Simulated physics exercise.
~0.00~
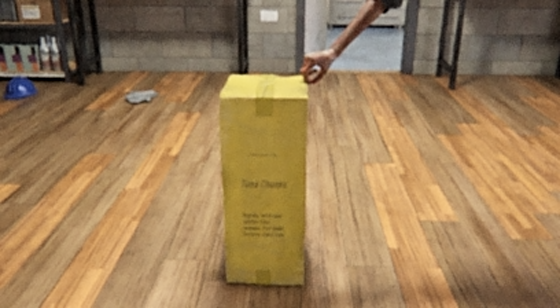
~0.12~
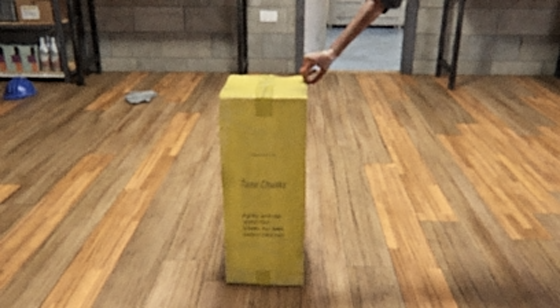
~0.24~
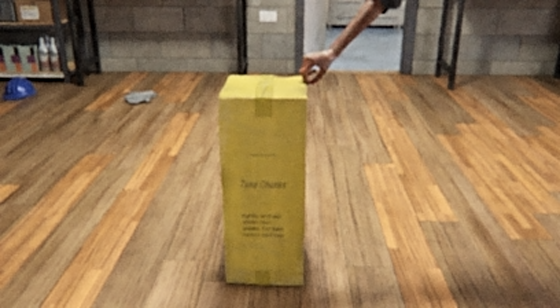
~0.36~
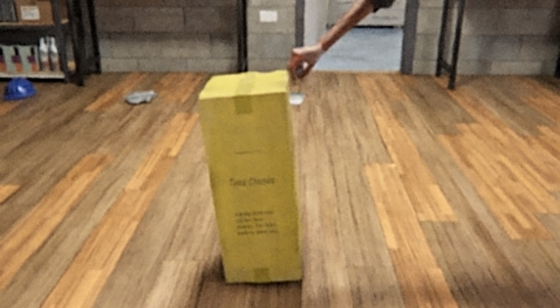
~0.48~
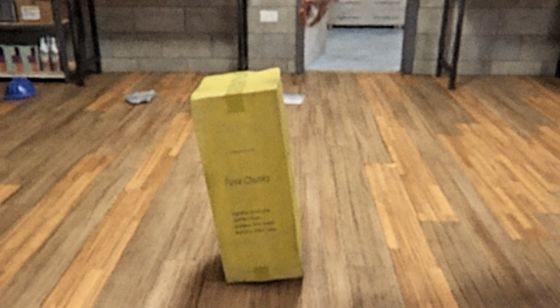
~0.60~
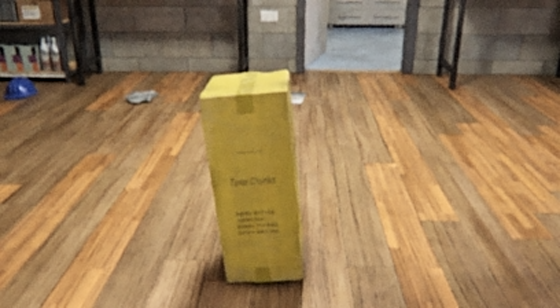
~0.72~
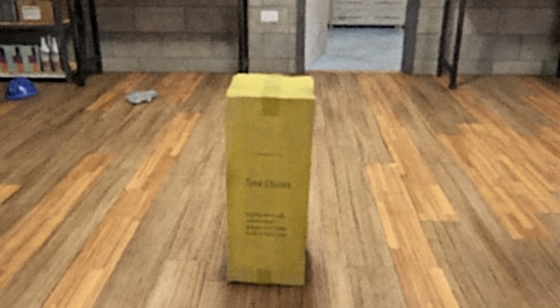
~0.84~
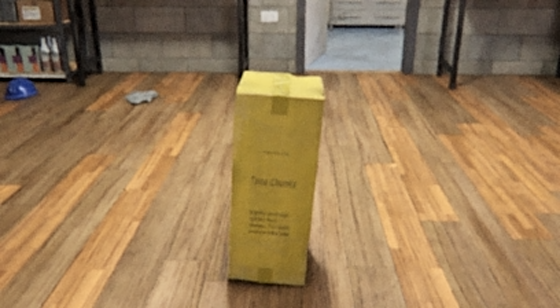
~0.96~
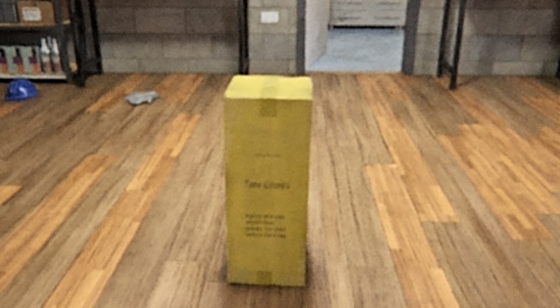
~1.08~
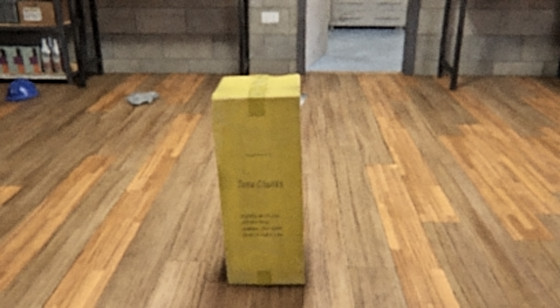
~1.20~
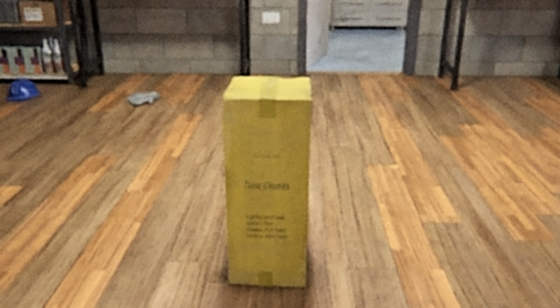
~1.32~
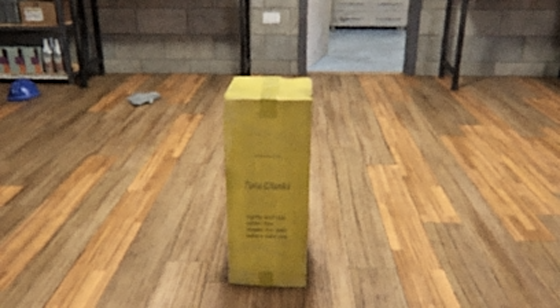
On a wood-plank floor indoors, a hand tipping a tall yellow box left and letting go, the box rocking back and settling upright.
